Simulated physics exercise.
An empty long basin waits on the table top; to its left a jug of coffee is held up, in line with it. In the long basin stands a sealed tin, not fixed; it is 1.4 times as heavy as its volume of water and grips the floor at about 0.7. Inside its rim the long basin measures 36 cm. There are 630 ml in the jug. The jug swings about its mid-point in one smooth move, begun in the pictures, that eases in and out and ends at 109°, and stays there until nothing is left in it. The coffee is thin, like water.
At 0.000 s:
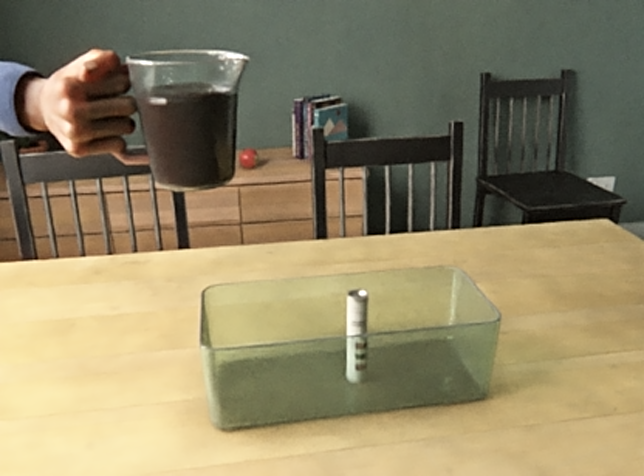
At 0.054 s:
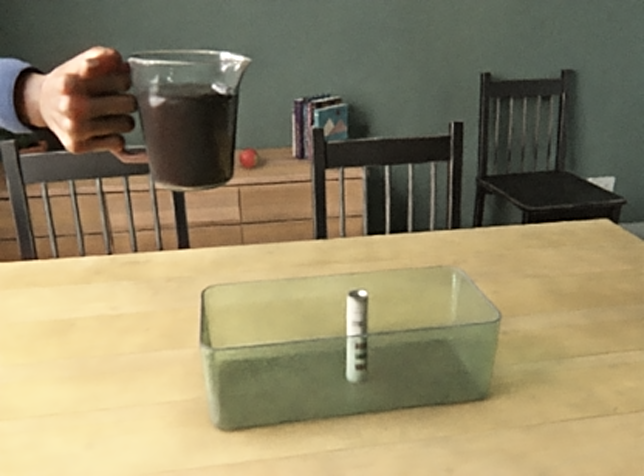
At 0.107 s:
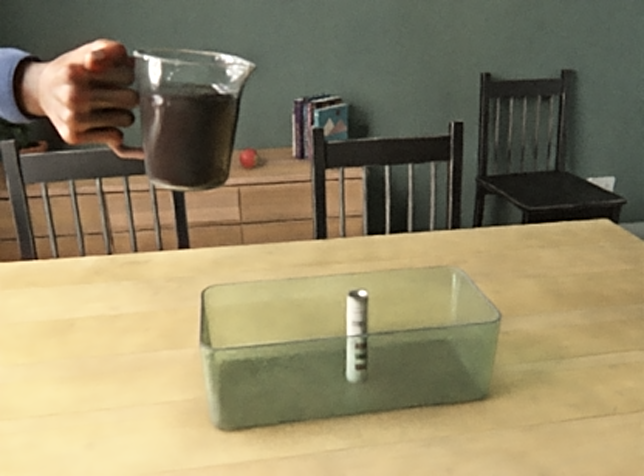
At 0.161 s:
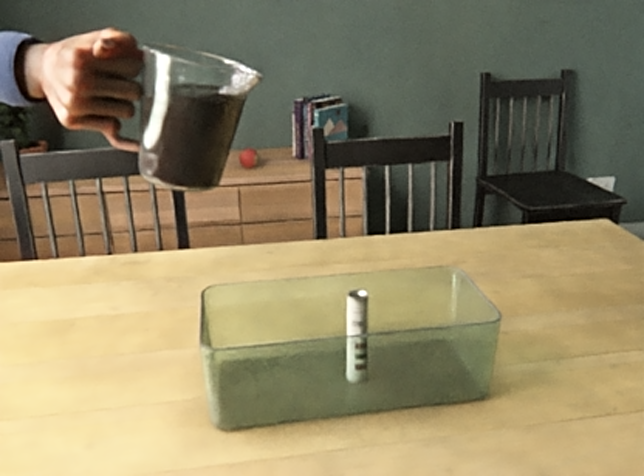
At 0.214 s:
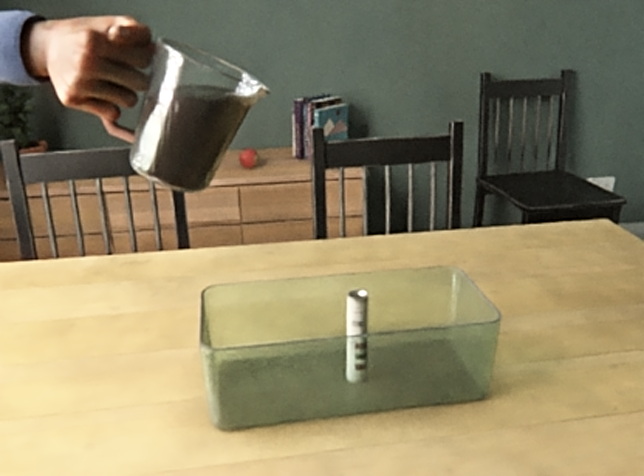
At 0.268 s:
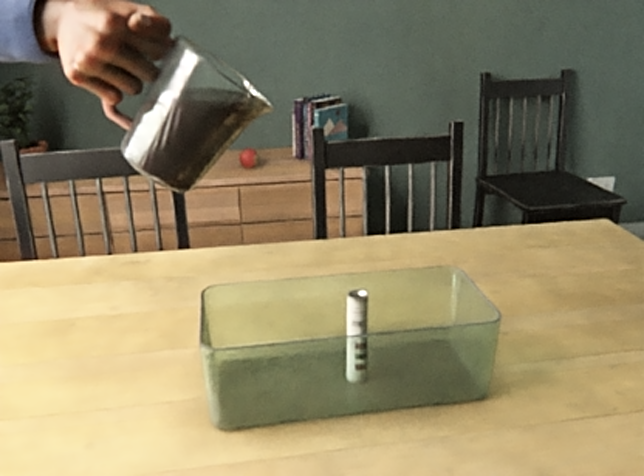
On a wooden table, an empty long basin with a tin standing by it, a hand above left steadily tilting a coffee jug rightward.
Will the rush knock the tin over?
It goes over.
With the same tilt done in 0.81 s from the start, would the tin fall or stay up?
The tin goes over.
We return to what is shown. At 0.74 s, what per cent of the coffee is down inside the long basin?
Some 58 per cent.
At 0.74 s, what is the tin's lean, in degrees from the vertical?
Near 10° from upright.
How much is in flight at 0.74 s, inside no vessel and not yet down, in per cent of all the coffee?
Some 32 per cent.
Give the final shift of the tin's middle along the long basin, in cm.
Some 9.5 cm.
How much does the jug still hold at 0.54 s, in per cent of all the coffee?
Near 58 in a hundred.
Then, 0.54 s in, the tilt is 99° and 58 per cent is still to pour; the tin stands where it began.
Then, 0.74 s in, the tilt is 109° and 11 per cent is still to pour; the tin leans 9°.
Then, 0.94 s in, the tilt is 109° and 0 per cent is still to pour; the tin lies on its side.
Then, 1.17 s in, the tilt is 109° and 0 per cent is still to pour; the tin lies on its side.
Finally, the tin lies on its side.
